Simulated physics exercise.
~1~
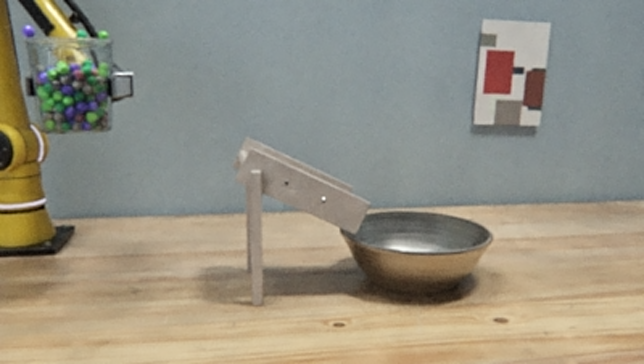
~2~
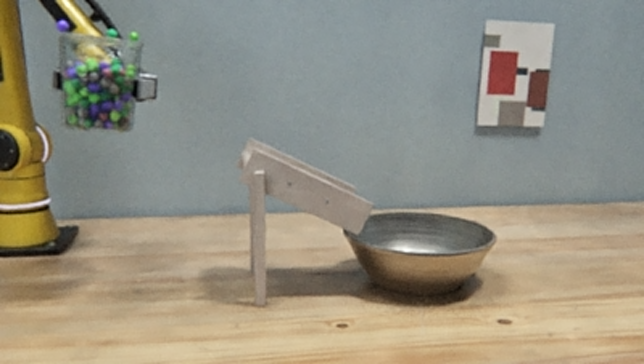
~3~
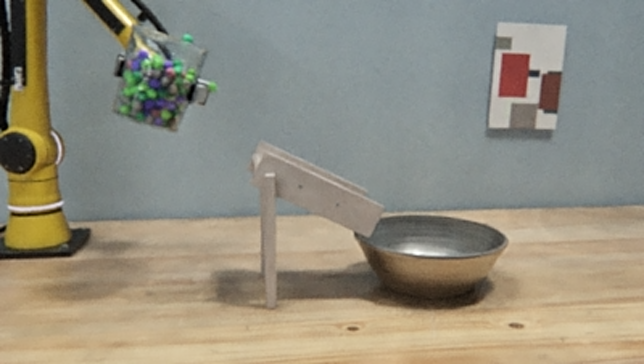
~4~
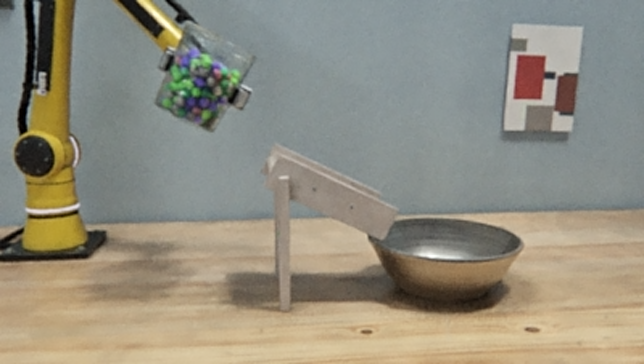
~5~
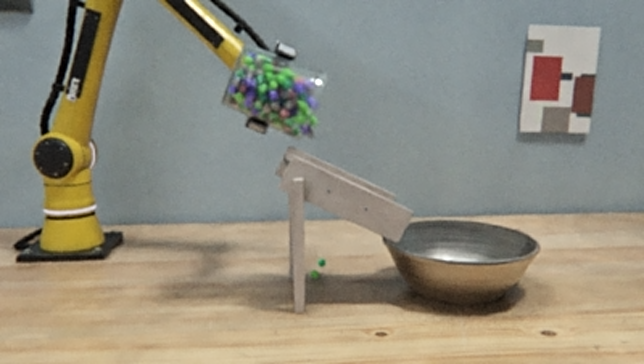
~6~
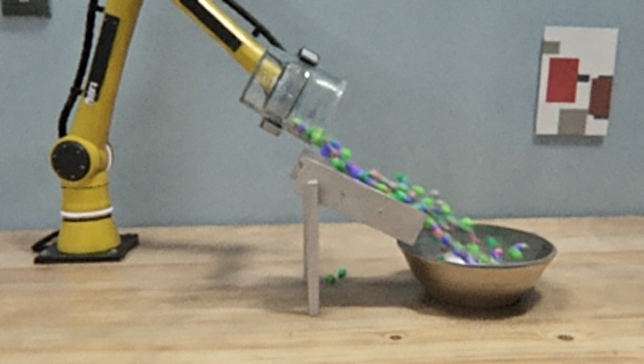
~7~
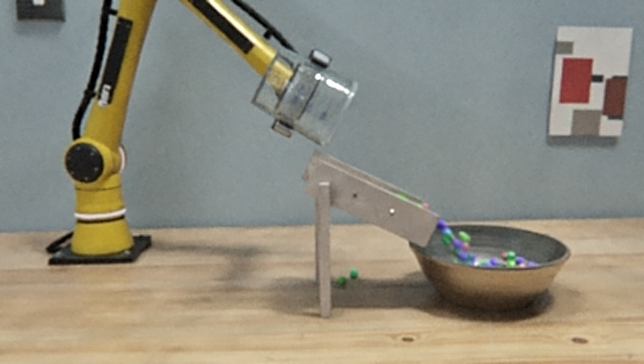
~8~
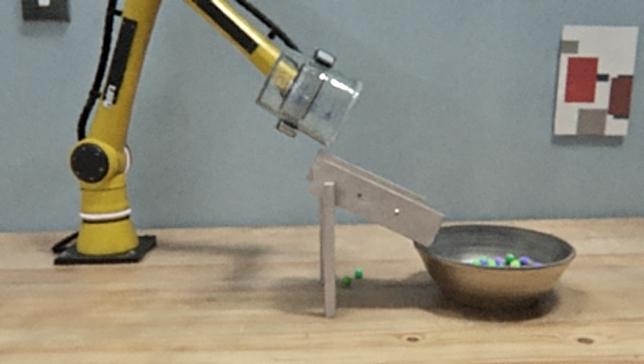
At first, a yellow robot arm on the left holds a clear beaker full of green, purple and blue round sweets, with a sloping chute leading down to a metal bowl on a wooden table. The arm carries the beaker to the right, tilting it as it nears the top of the chute. A couple of green sweets drop to the table beside the chute's leg. The beaker then tips further, and the rest stream down the chute into the bowl. It ends with the emptied beaker still tipped above the chute, nearly all the sweets resting in the bowl.
